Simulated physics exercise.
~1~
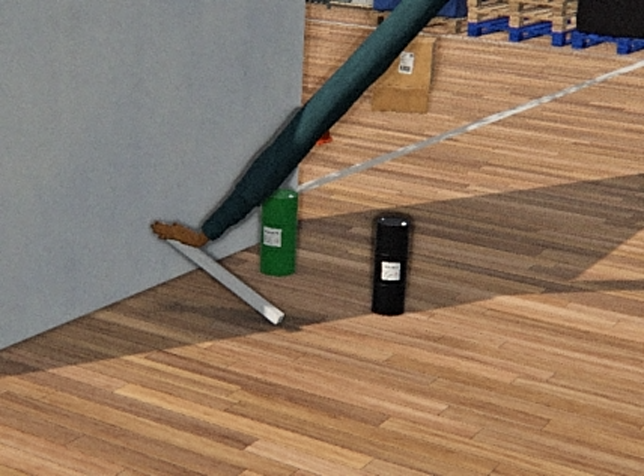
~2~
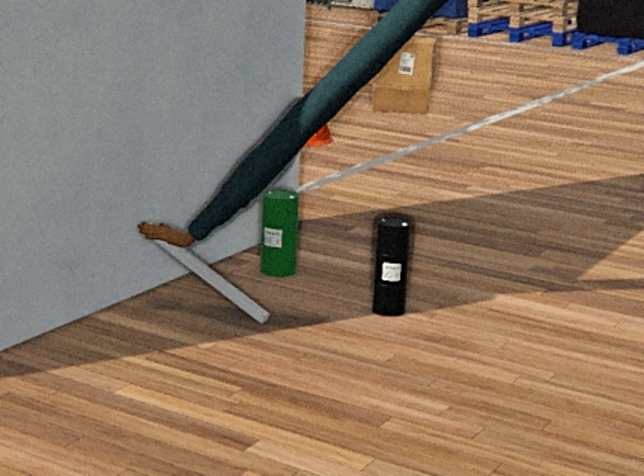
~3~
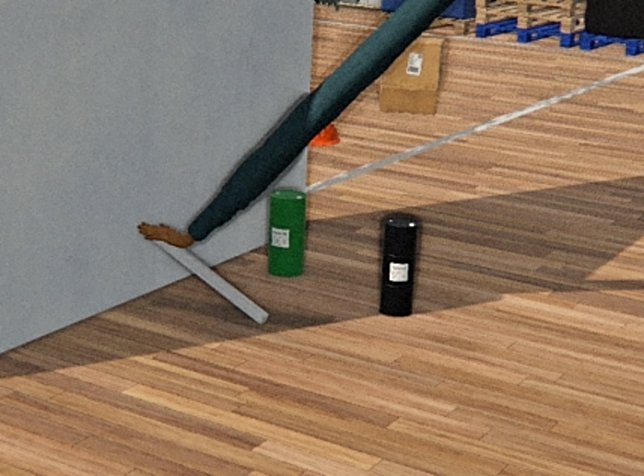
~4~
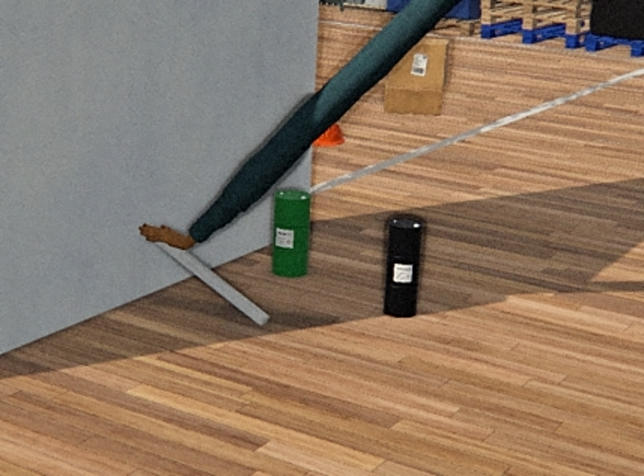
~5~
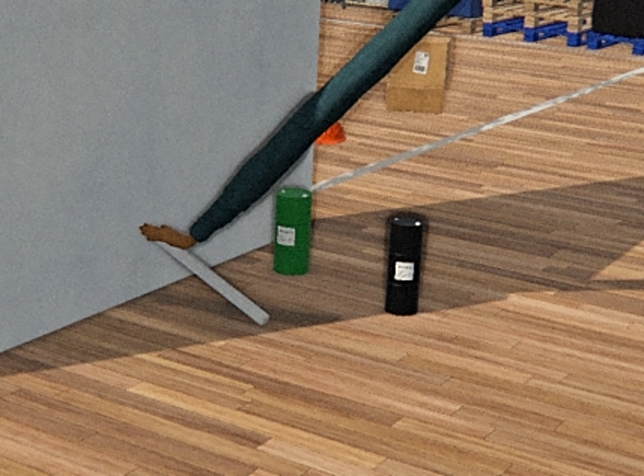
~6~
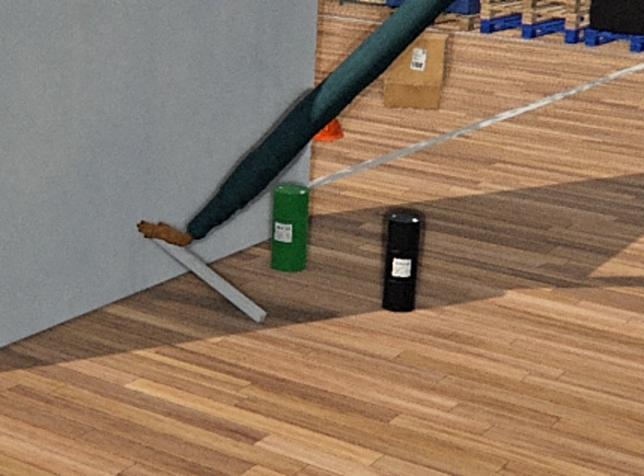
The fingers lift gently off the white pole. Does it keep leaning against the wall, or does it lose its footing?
It loses its footing.
Then, 0.30 s on from there, white pole sunk by 19° near (206, 296).
Then, 0.50 s on from there, white pole sunk by 22° near (207, 300).
Then, 0.70 s on from there, white pole sunk by 24° near (207, 303).
In the end, moved from the start, white pole; the other 2 unmoved. At the end, from the last picture's camera, white pole near (207, 303). The pole slides down.
